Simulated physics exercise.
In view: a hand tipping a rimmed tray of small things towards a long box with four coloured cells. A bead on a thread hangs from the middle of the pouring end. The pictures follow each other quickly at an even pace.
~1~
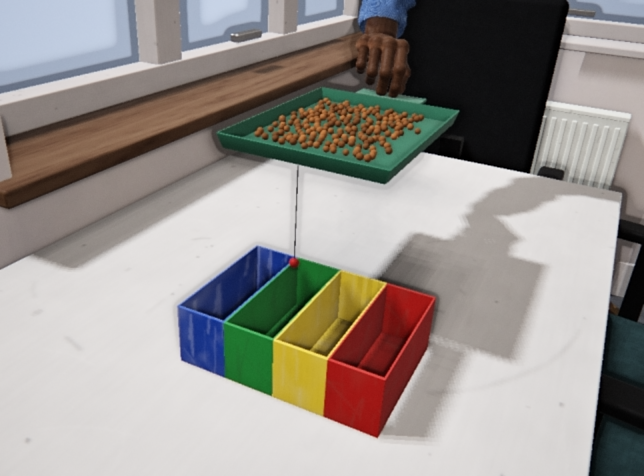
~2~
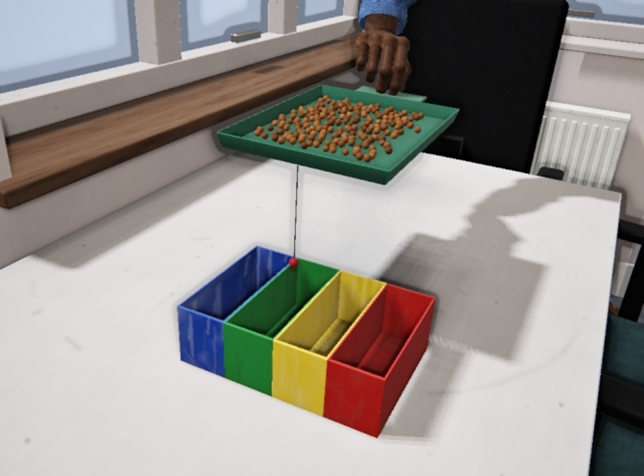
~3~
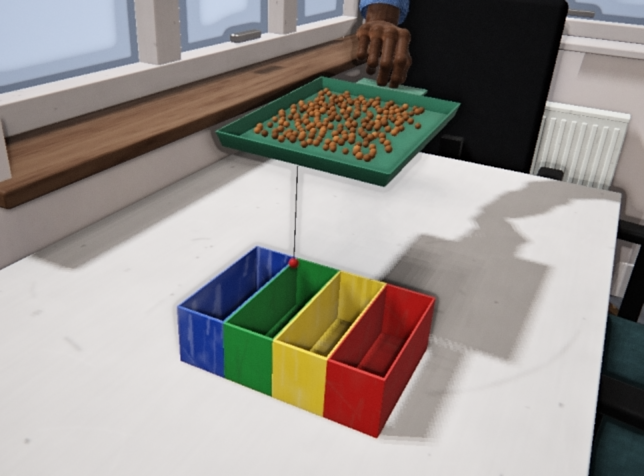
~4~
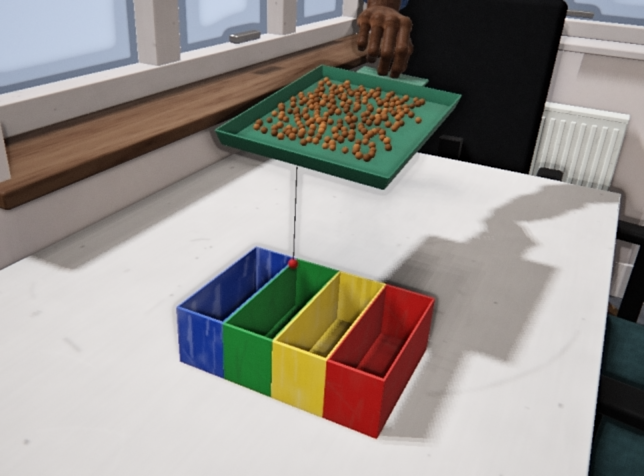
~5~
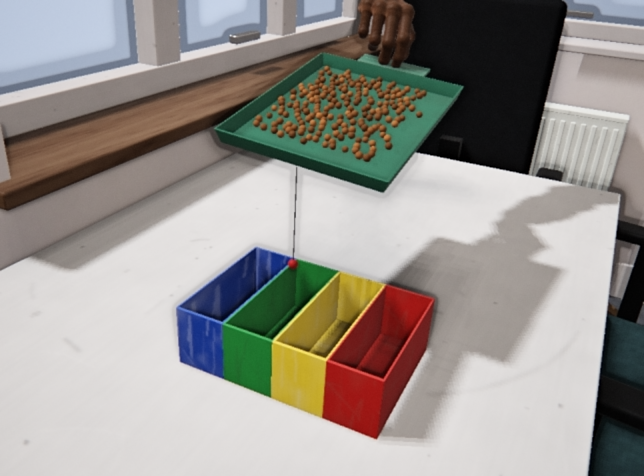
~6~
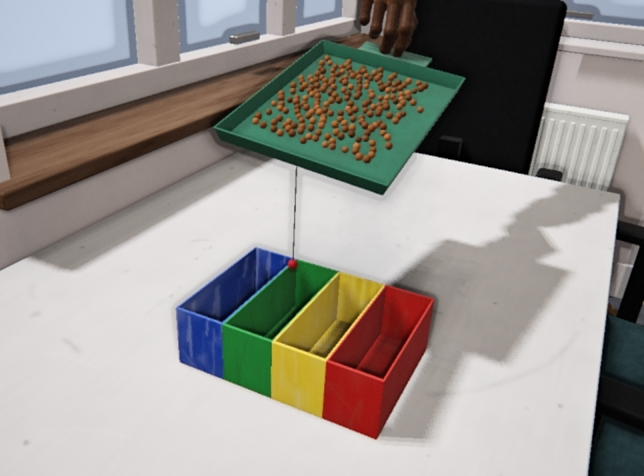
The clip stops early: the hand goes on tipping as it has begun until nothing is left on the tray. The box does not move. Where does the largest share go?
Most goes to the yellow cell.
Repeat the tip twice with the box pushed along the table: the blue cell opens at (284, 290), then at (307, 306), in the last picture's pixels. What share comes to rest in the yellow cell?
In turn 40 and 0 in a hundred.
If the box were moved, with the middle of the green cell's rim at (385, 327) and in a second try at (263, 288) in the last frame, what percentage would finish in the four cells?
The first gives 90 %, the second 90 %.
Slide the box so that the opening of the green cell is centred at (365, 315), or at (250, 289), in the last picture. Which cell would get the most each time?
The first try: That green cell. The second: The red cell.
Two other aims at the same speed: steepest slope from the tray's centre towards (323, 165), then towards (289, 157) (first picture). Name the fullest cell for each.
In turn: That yellow cell; the blue cell.
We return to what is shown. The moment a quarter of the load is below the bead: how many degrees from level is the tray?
Roughly 90°.
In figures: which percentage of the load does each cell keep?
In per cent, blue cell 0, green cell 10, yellow cell 50 and red cell 40.
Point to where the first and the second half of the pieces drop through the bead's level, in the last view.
The first part at (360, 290); the rest at (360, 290).
Shortly afterwards, tray tipped steeply; the bulk on the tray; a little in the red cell; only a few in the yellow cell; a little falling or outside the box.
Next, tray tipped right over; near a third on the tray; near a quarter in the red cell; near a quarter in the yellow cell; only a few in the green cell; near a quarter falling or outside the box.
Some moments later, tray tipped past a quarter turn; near half in the yellow cell; near a third in the red cell; a little in the green cell; only a few falling or outside the box.
In the end, tray tipped past a quarter turn; near half in the yellow cell; near a third in the red cell; a little in the green cell; none at all in the blue cell; only a few outside the box.
